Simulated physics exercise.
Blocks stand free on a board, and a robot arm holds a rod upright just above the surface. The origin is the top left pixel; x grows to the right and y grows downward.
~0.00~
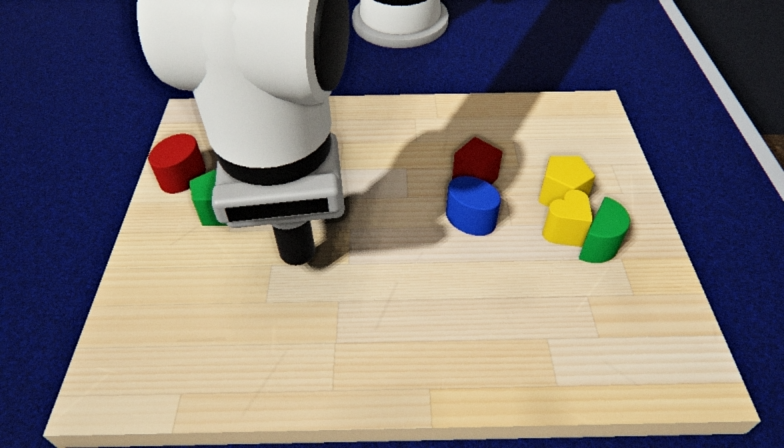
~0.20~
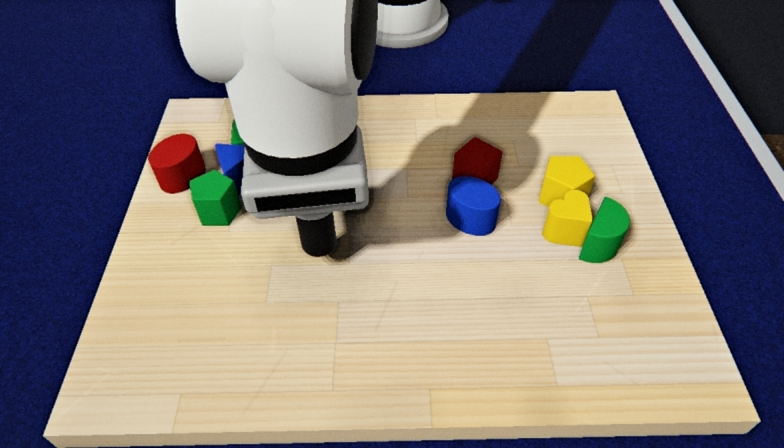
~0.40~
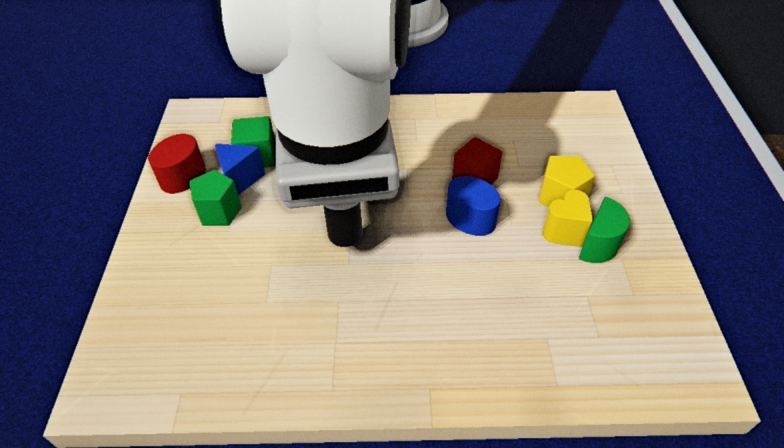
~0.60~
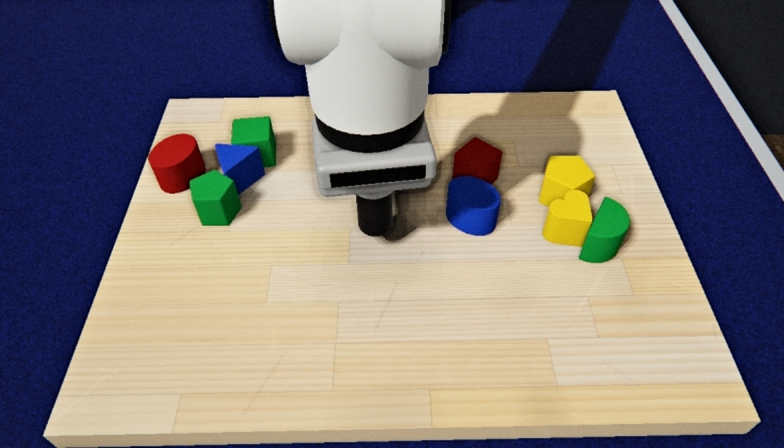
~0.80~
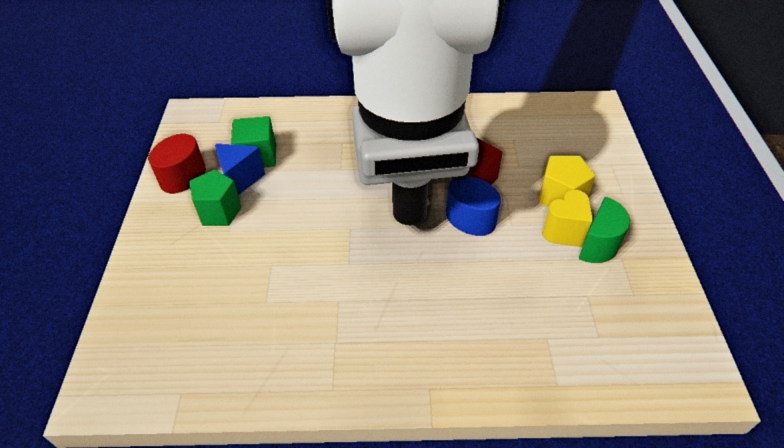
We see a robot arm holding a dark rod upright over a wooden board scattered with red, green, blue and yellow blocks. The arm moves steadily rightward and slightly back, nearing the blue block, while the blocks stay still.
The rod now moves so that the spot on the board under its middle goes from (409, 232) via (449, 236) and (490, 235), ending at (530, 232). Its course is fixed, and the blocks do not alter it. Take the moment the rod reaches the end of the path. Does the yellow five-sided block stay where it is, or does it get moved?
It will be resting on its spot.
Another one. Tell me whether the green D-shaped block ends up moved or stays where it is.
By then it is still where it was.
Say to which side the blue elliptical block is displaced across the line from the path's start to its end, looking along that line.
My prediction: Leftwards.
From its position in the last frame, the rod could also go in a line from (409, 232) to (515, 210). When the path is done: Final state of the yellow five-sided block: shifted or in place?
It gets displaced.
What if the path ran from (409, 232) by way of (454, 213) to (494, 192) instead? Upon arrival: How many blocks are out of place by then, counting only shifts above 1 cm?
That makes 2 blocks.
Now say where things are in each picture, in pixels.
Rod's lower end at (298, 253); blue elliptical block at (474, 192); yellow five-sided block at (569, 169); yellow heart at (573, 206); green D-shaped block at (611, 218), in the first frame.
Rod at (319, 245); blocks still, in the second frame.
Rod at (345, 235); blocks still, in the third frame.
Rod at (376, 225); blocks still, in the fourth frame.
Rod at (410, 215); blue elliptical block at (474, 192); yellow five-sided block at (569, 169); yellow heart at (573, 206); green D-shaped block at (611, 218), in the fifth frame.
The first path, step by step. One third of the way, rod at (453, 218); blue elliptical block at (481, 190).
Two thirds of the way, rod at (495, 217); blue elliptical block at (508, 181), turned 50° anticlockwise.
At the end, rod at (534, 214); blue elliptical block at (523, 175), turned 95° anticlockwise; yellow five-sided block still; yellow heart at (578, 206); green D-shaped block still.
